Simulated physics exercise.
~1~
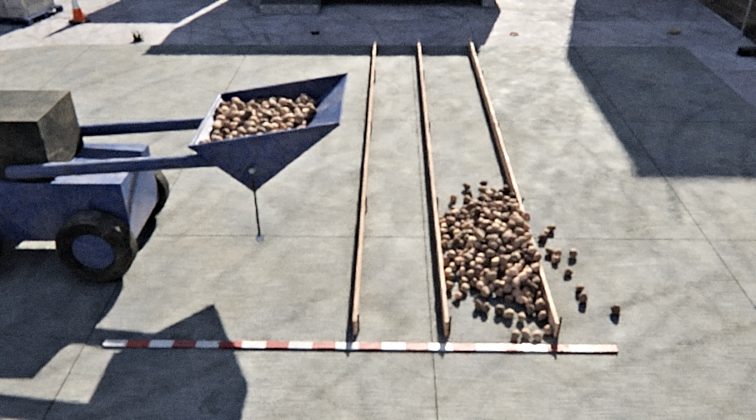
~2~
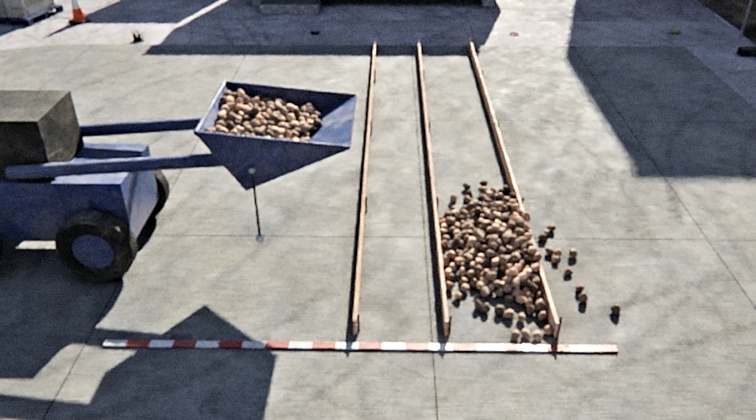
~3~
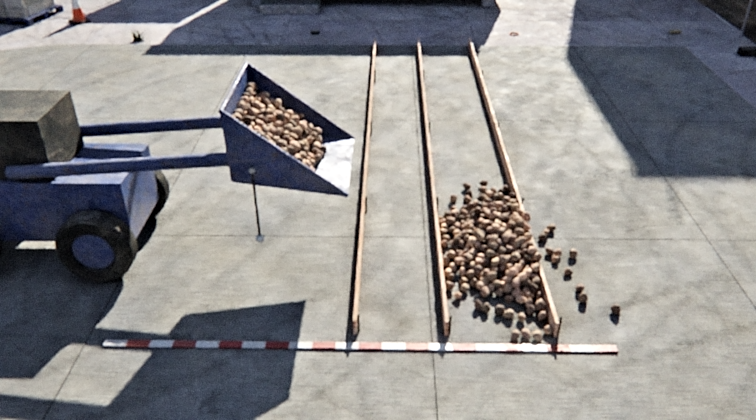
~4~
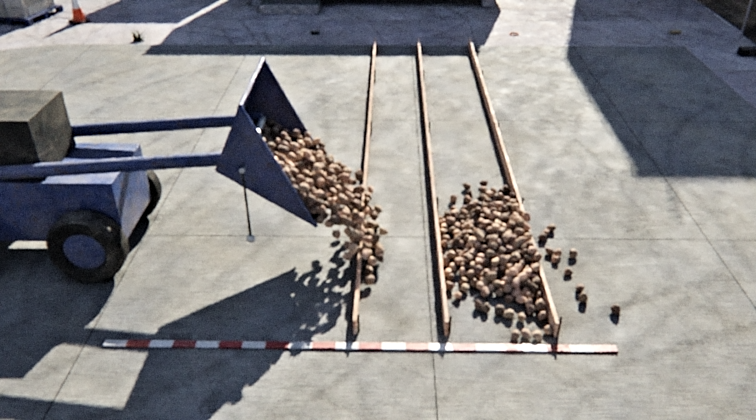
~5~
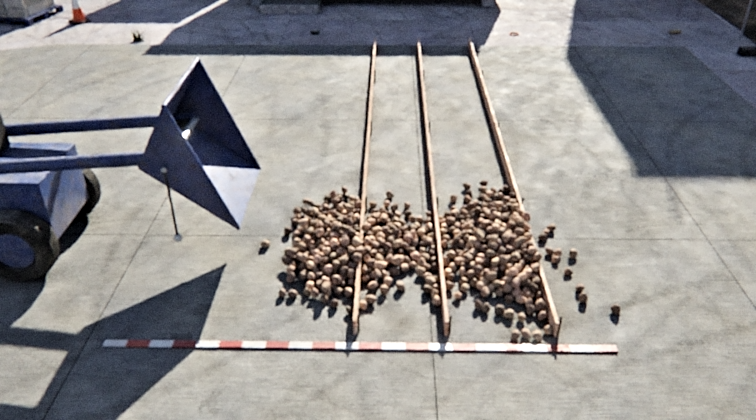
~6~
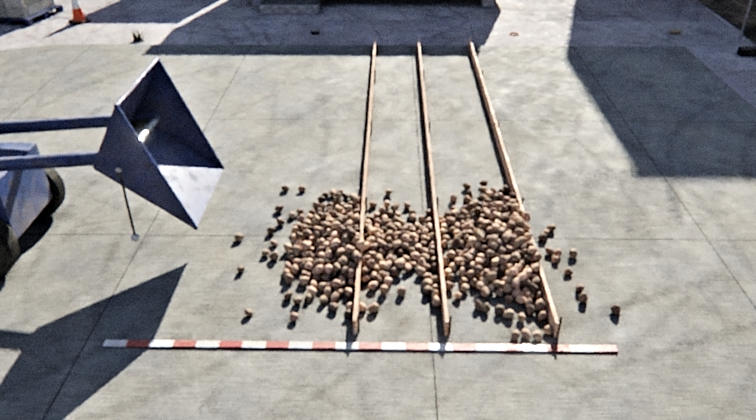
On a sunlit concrete yard, a blue loader tips its bucket of rounded brown stones beside an earlier heap lying between wooden planks, then backs away left as they spill around the nearest plank, leaving two piles that meet at the middle plank and the bucket empty, still tilted.
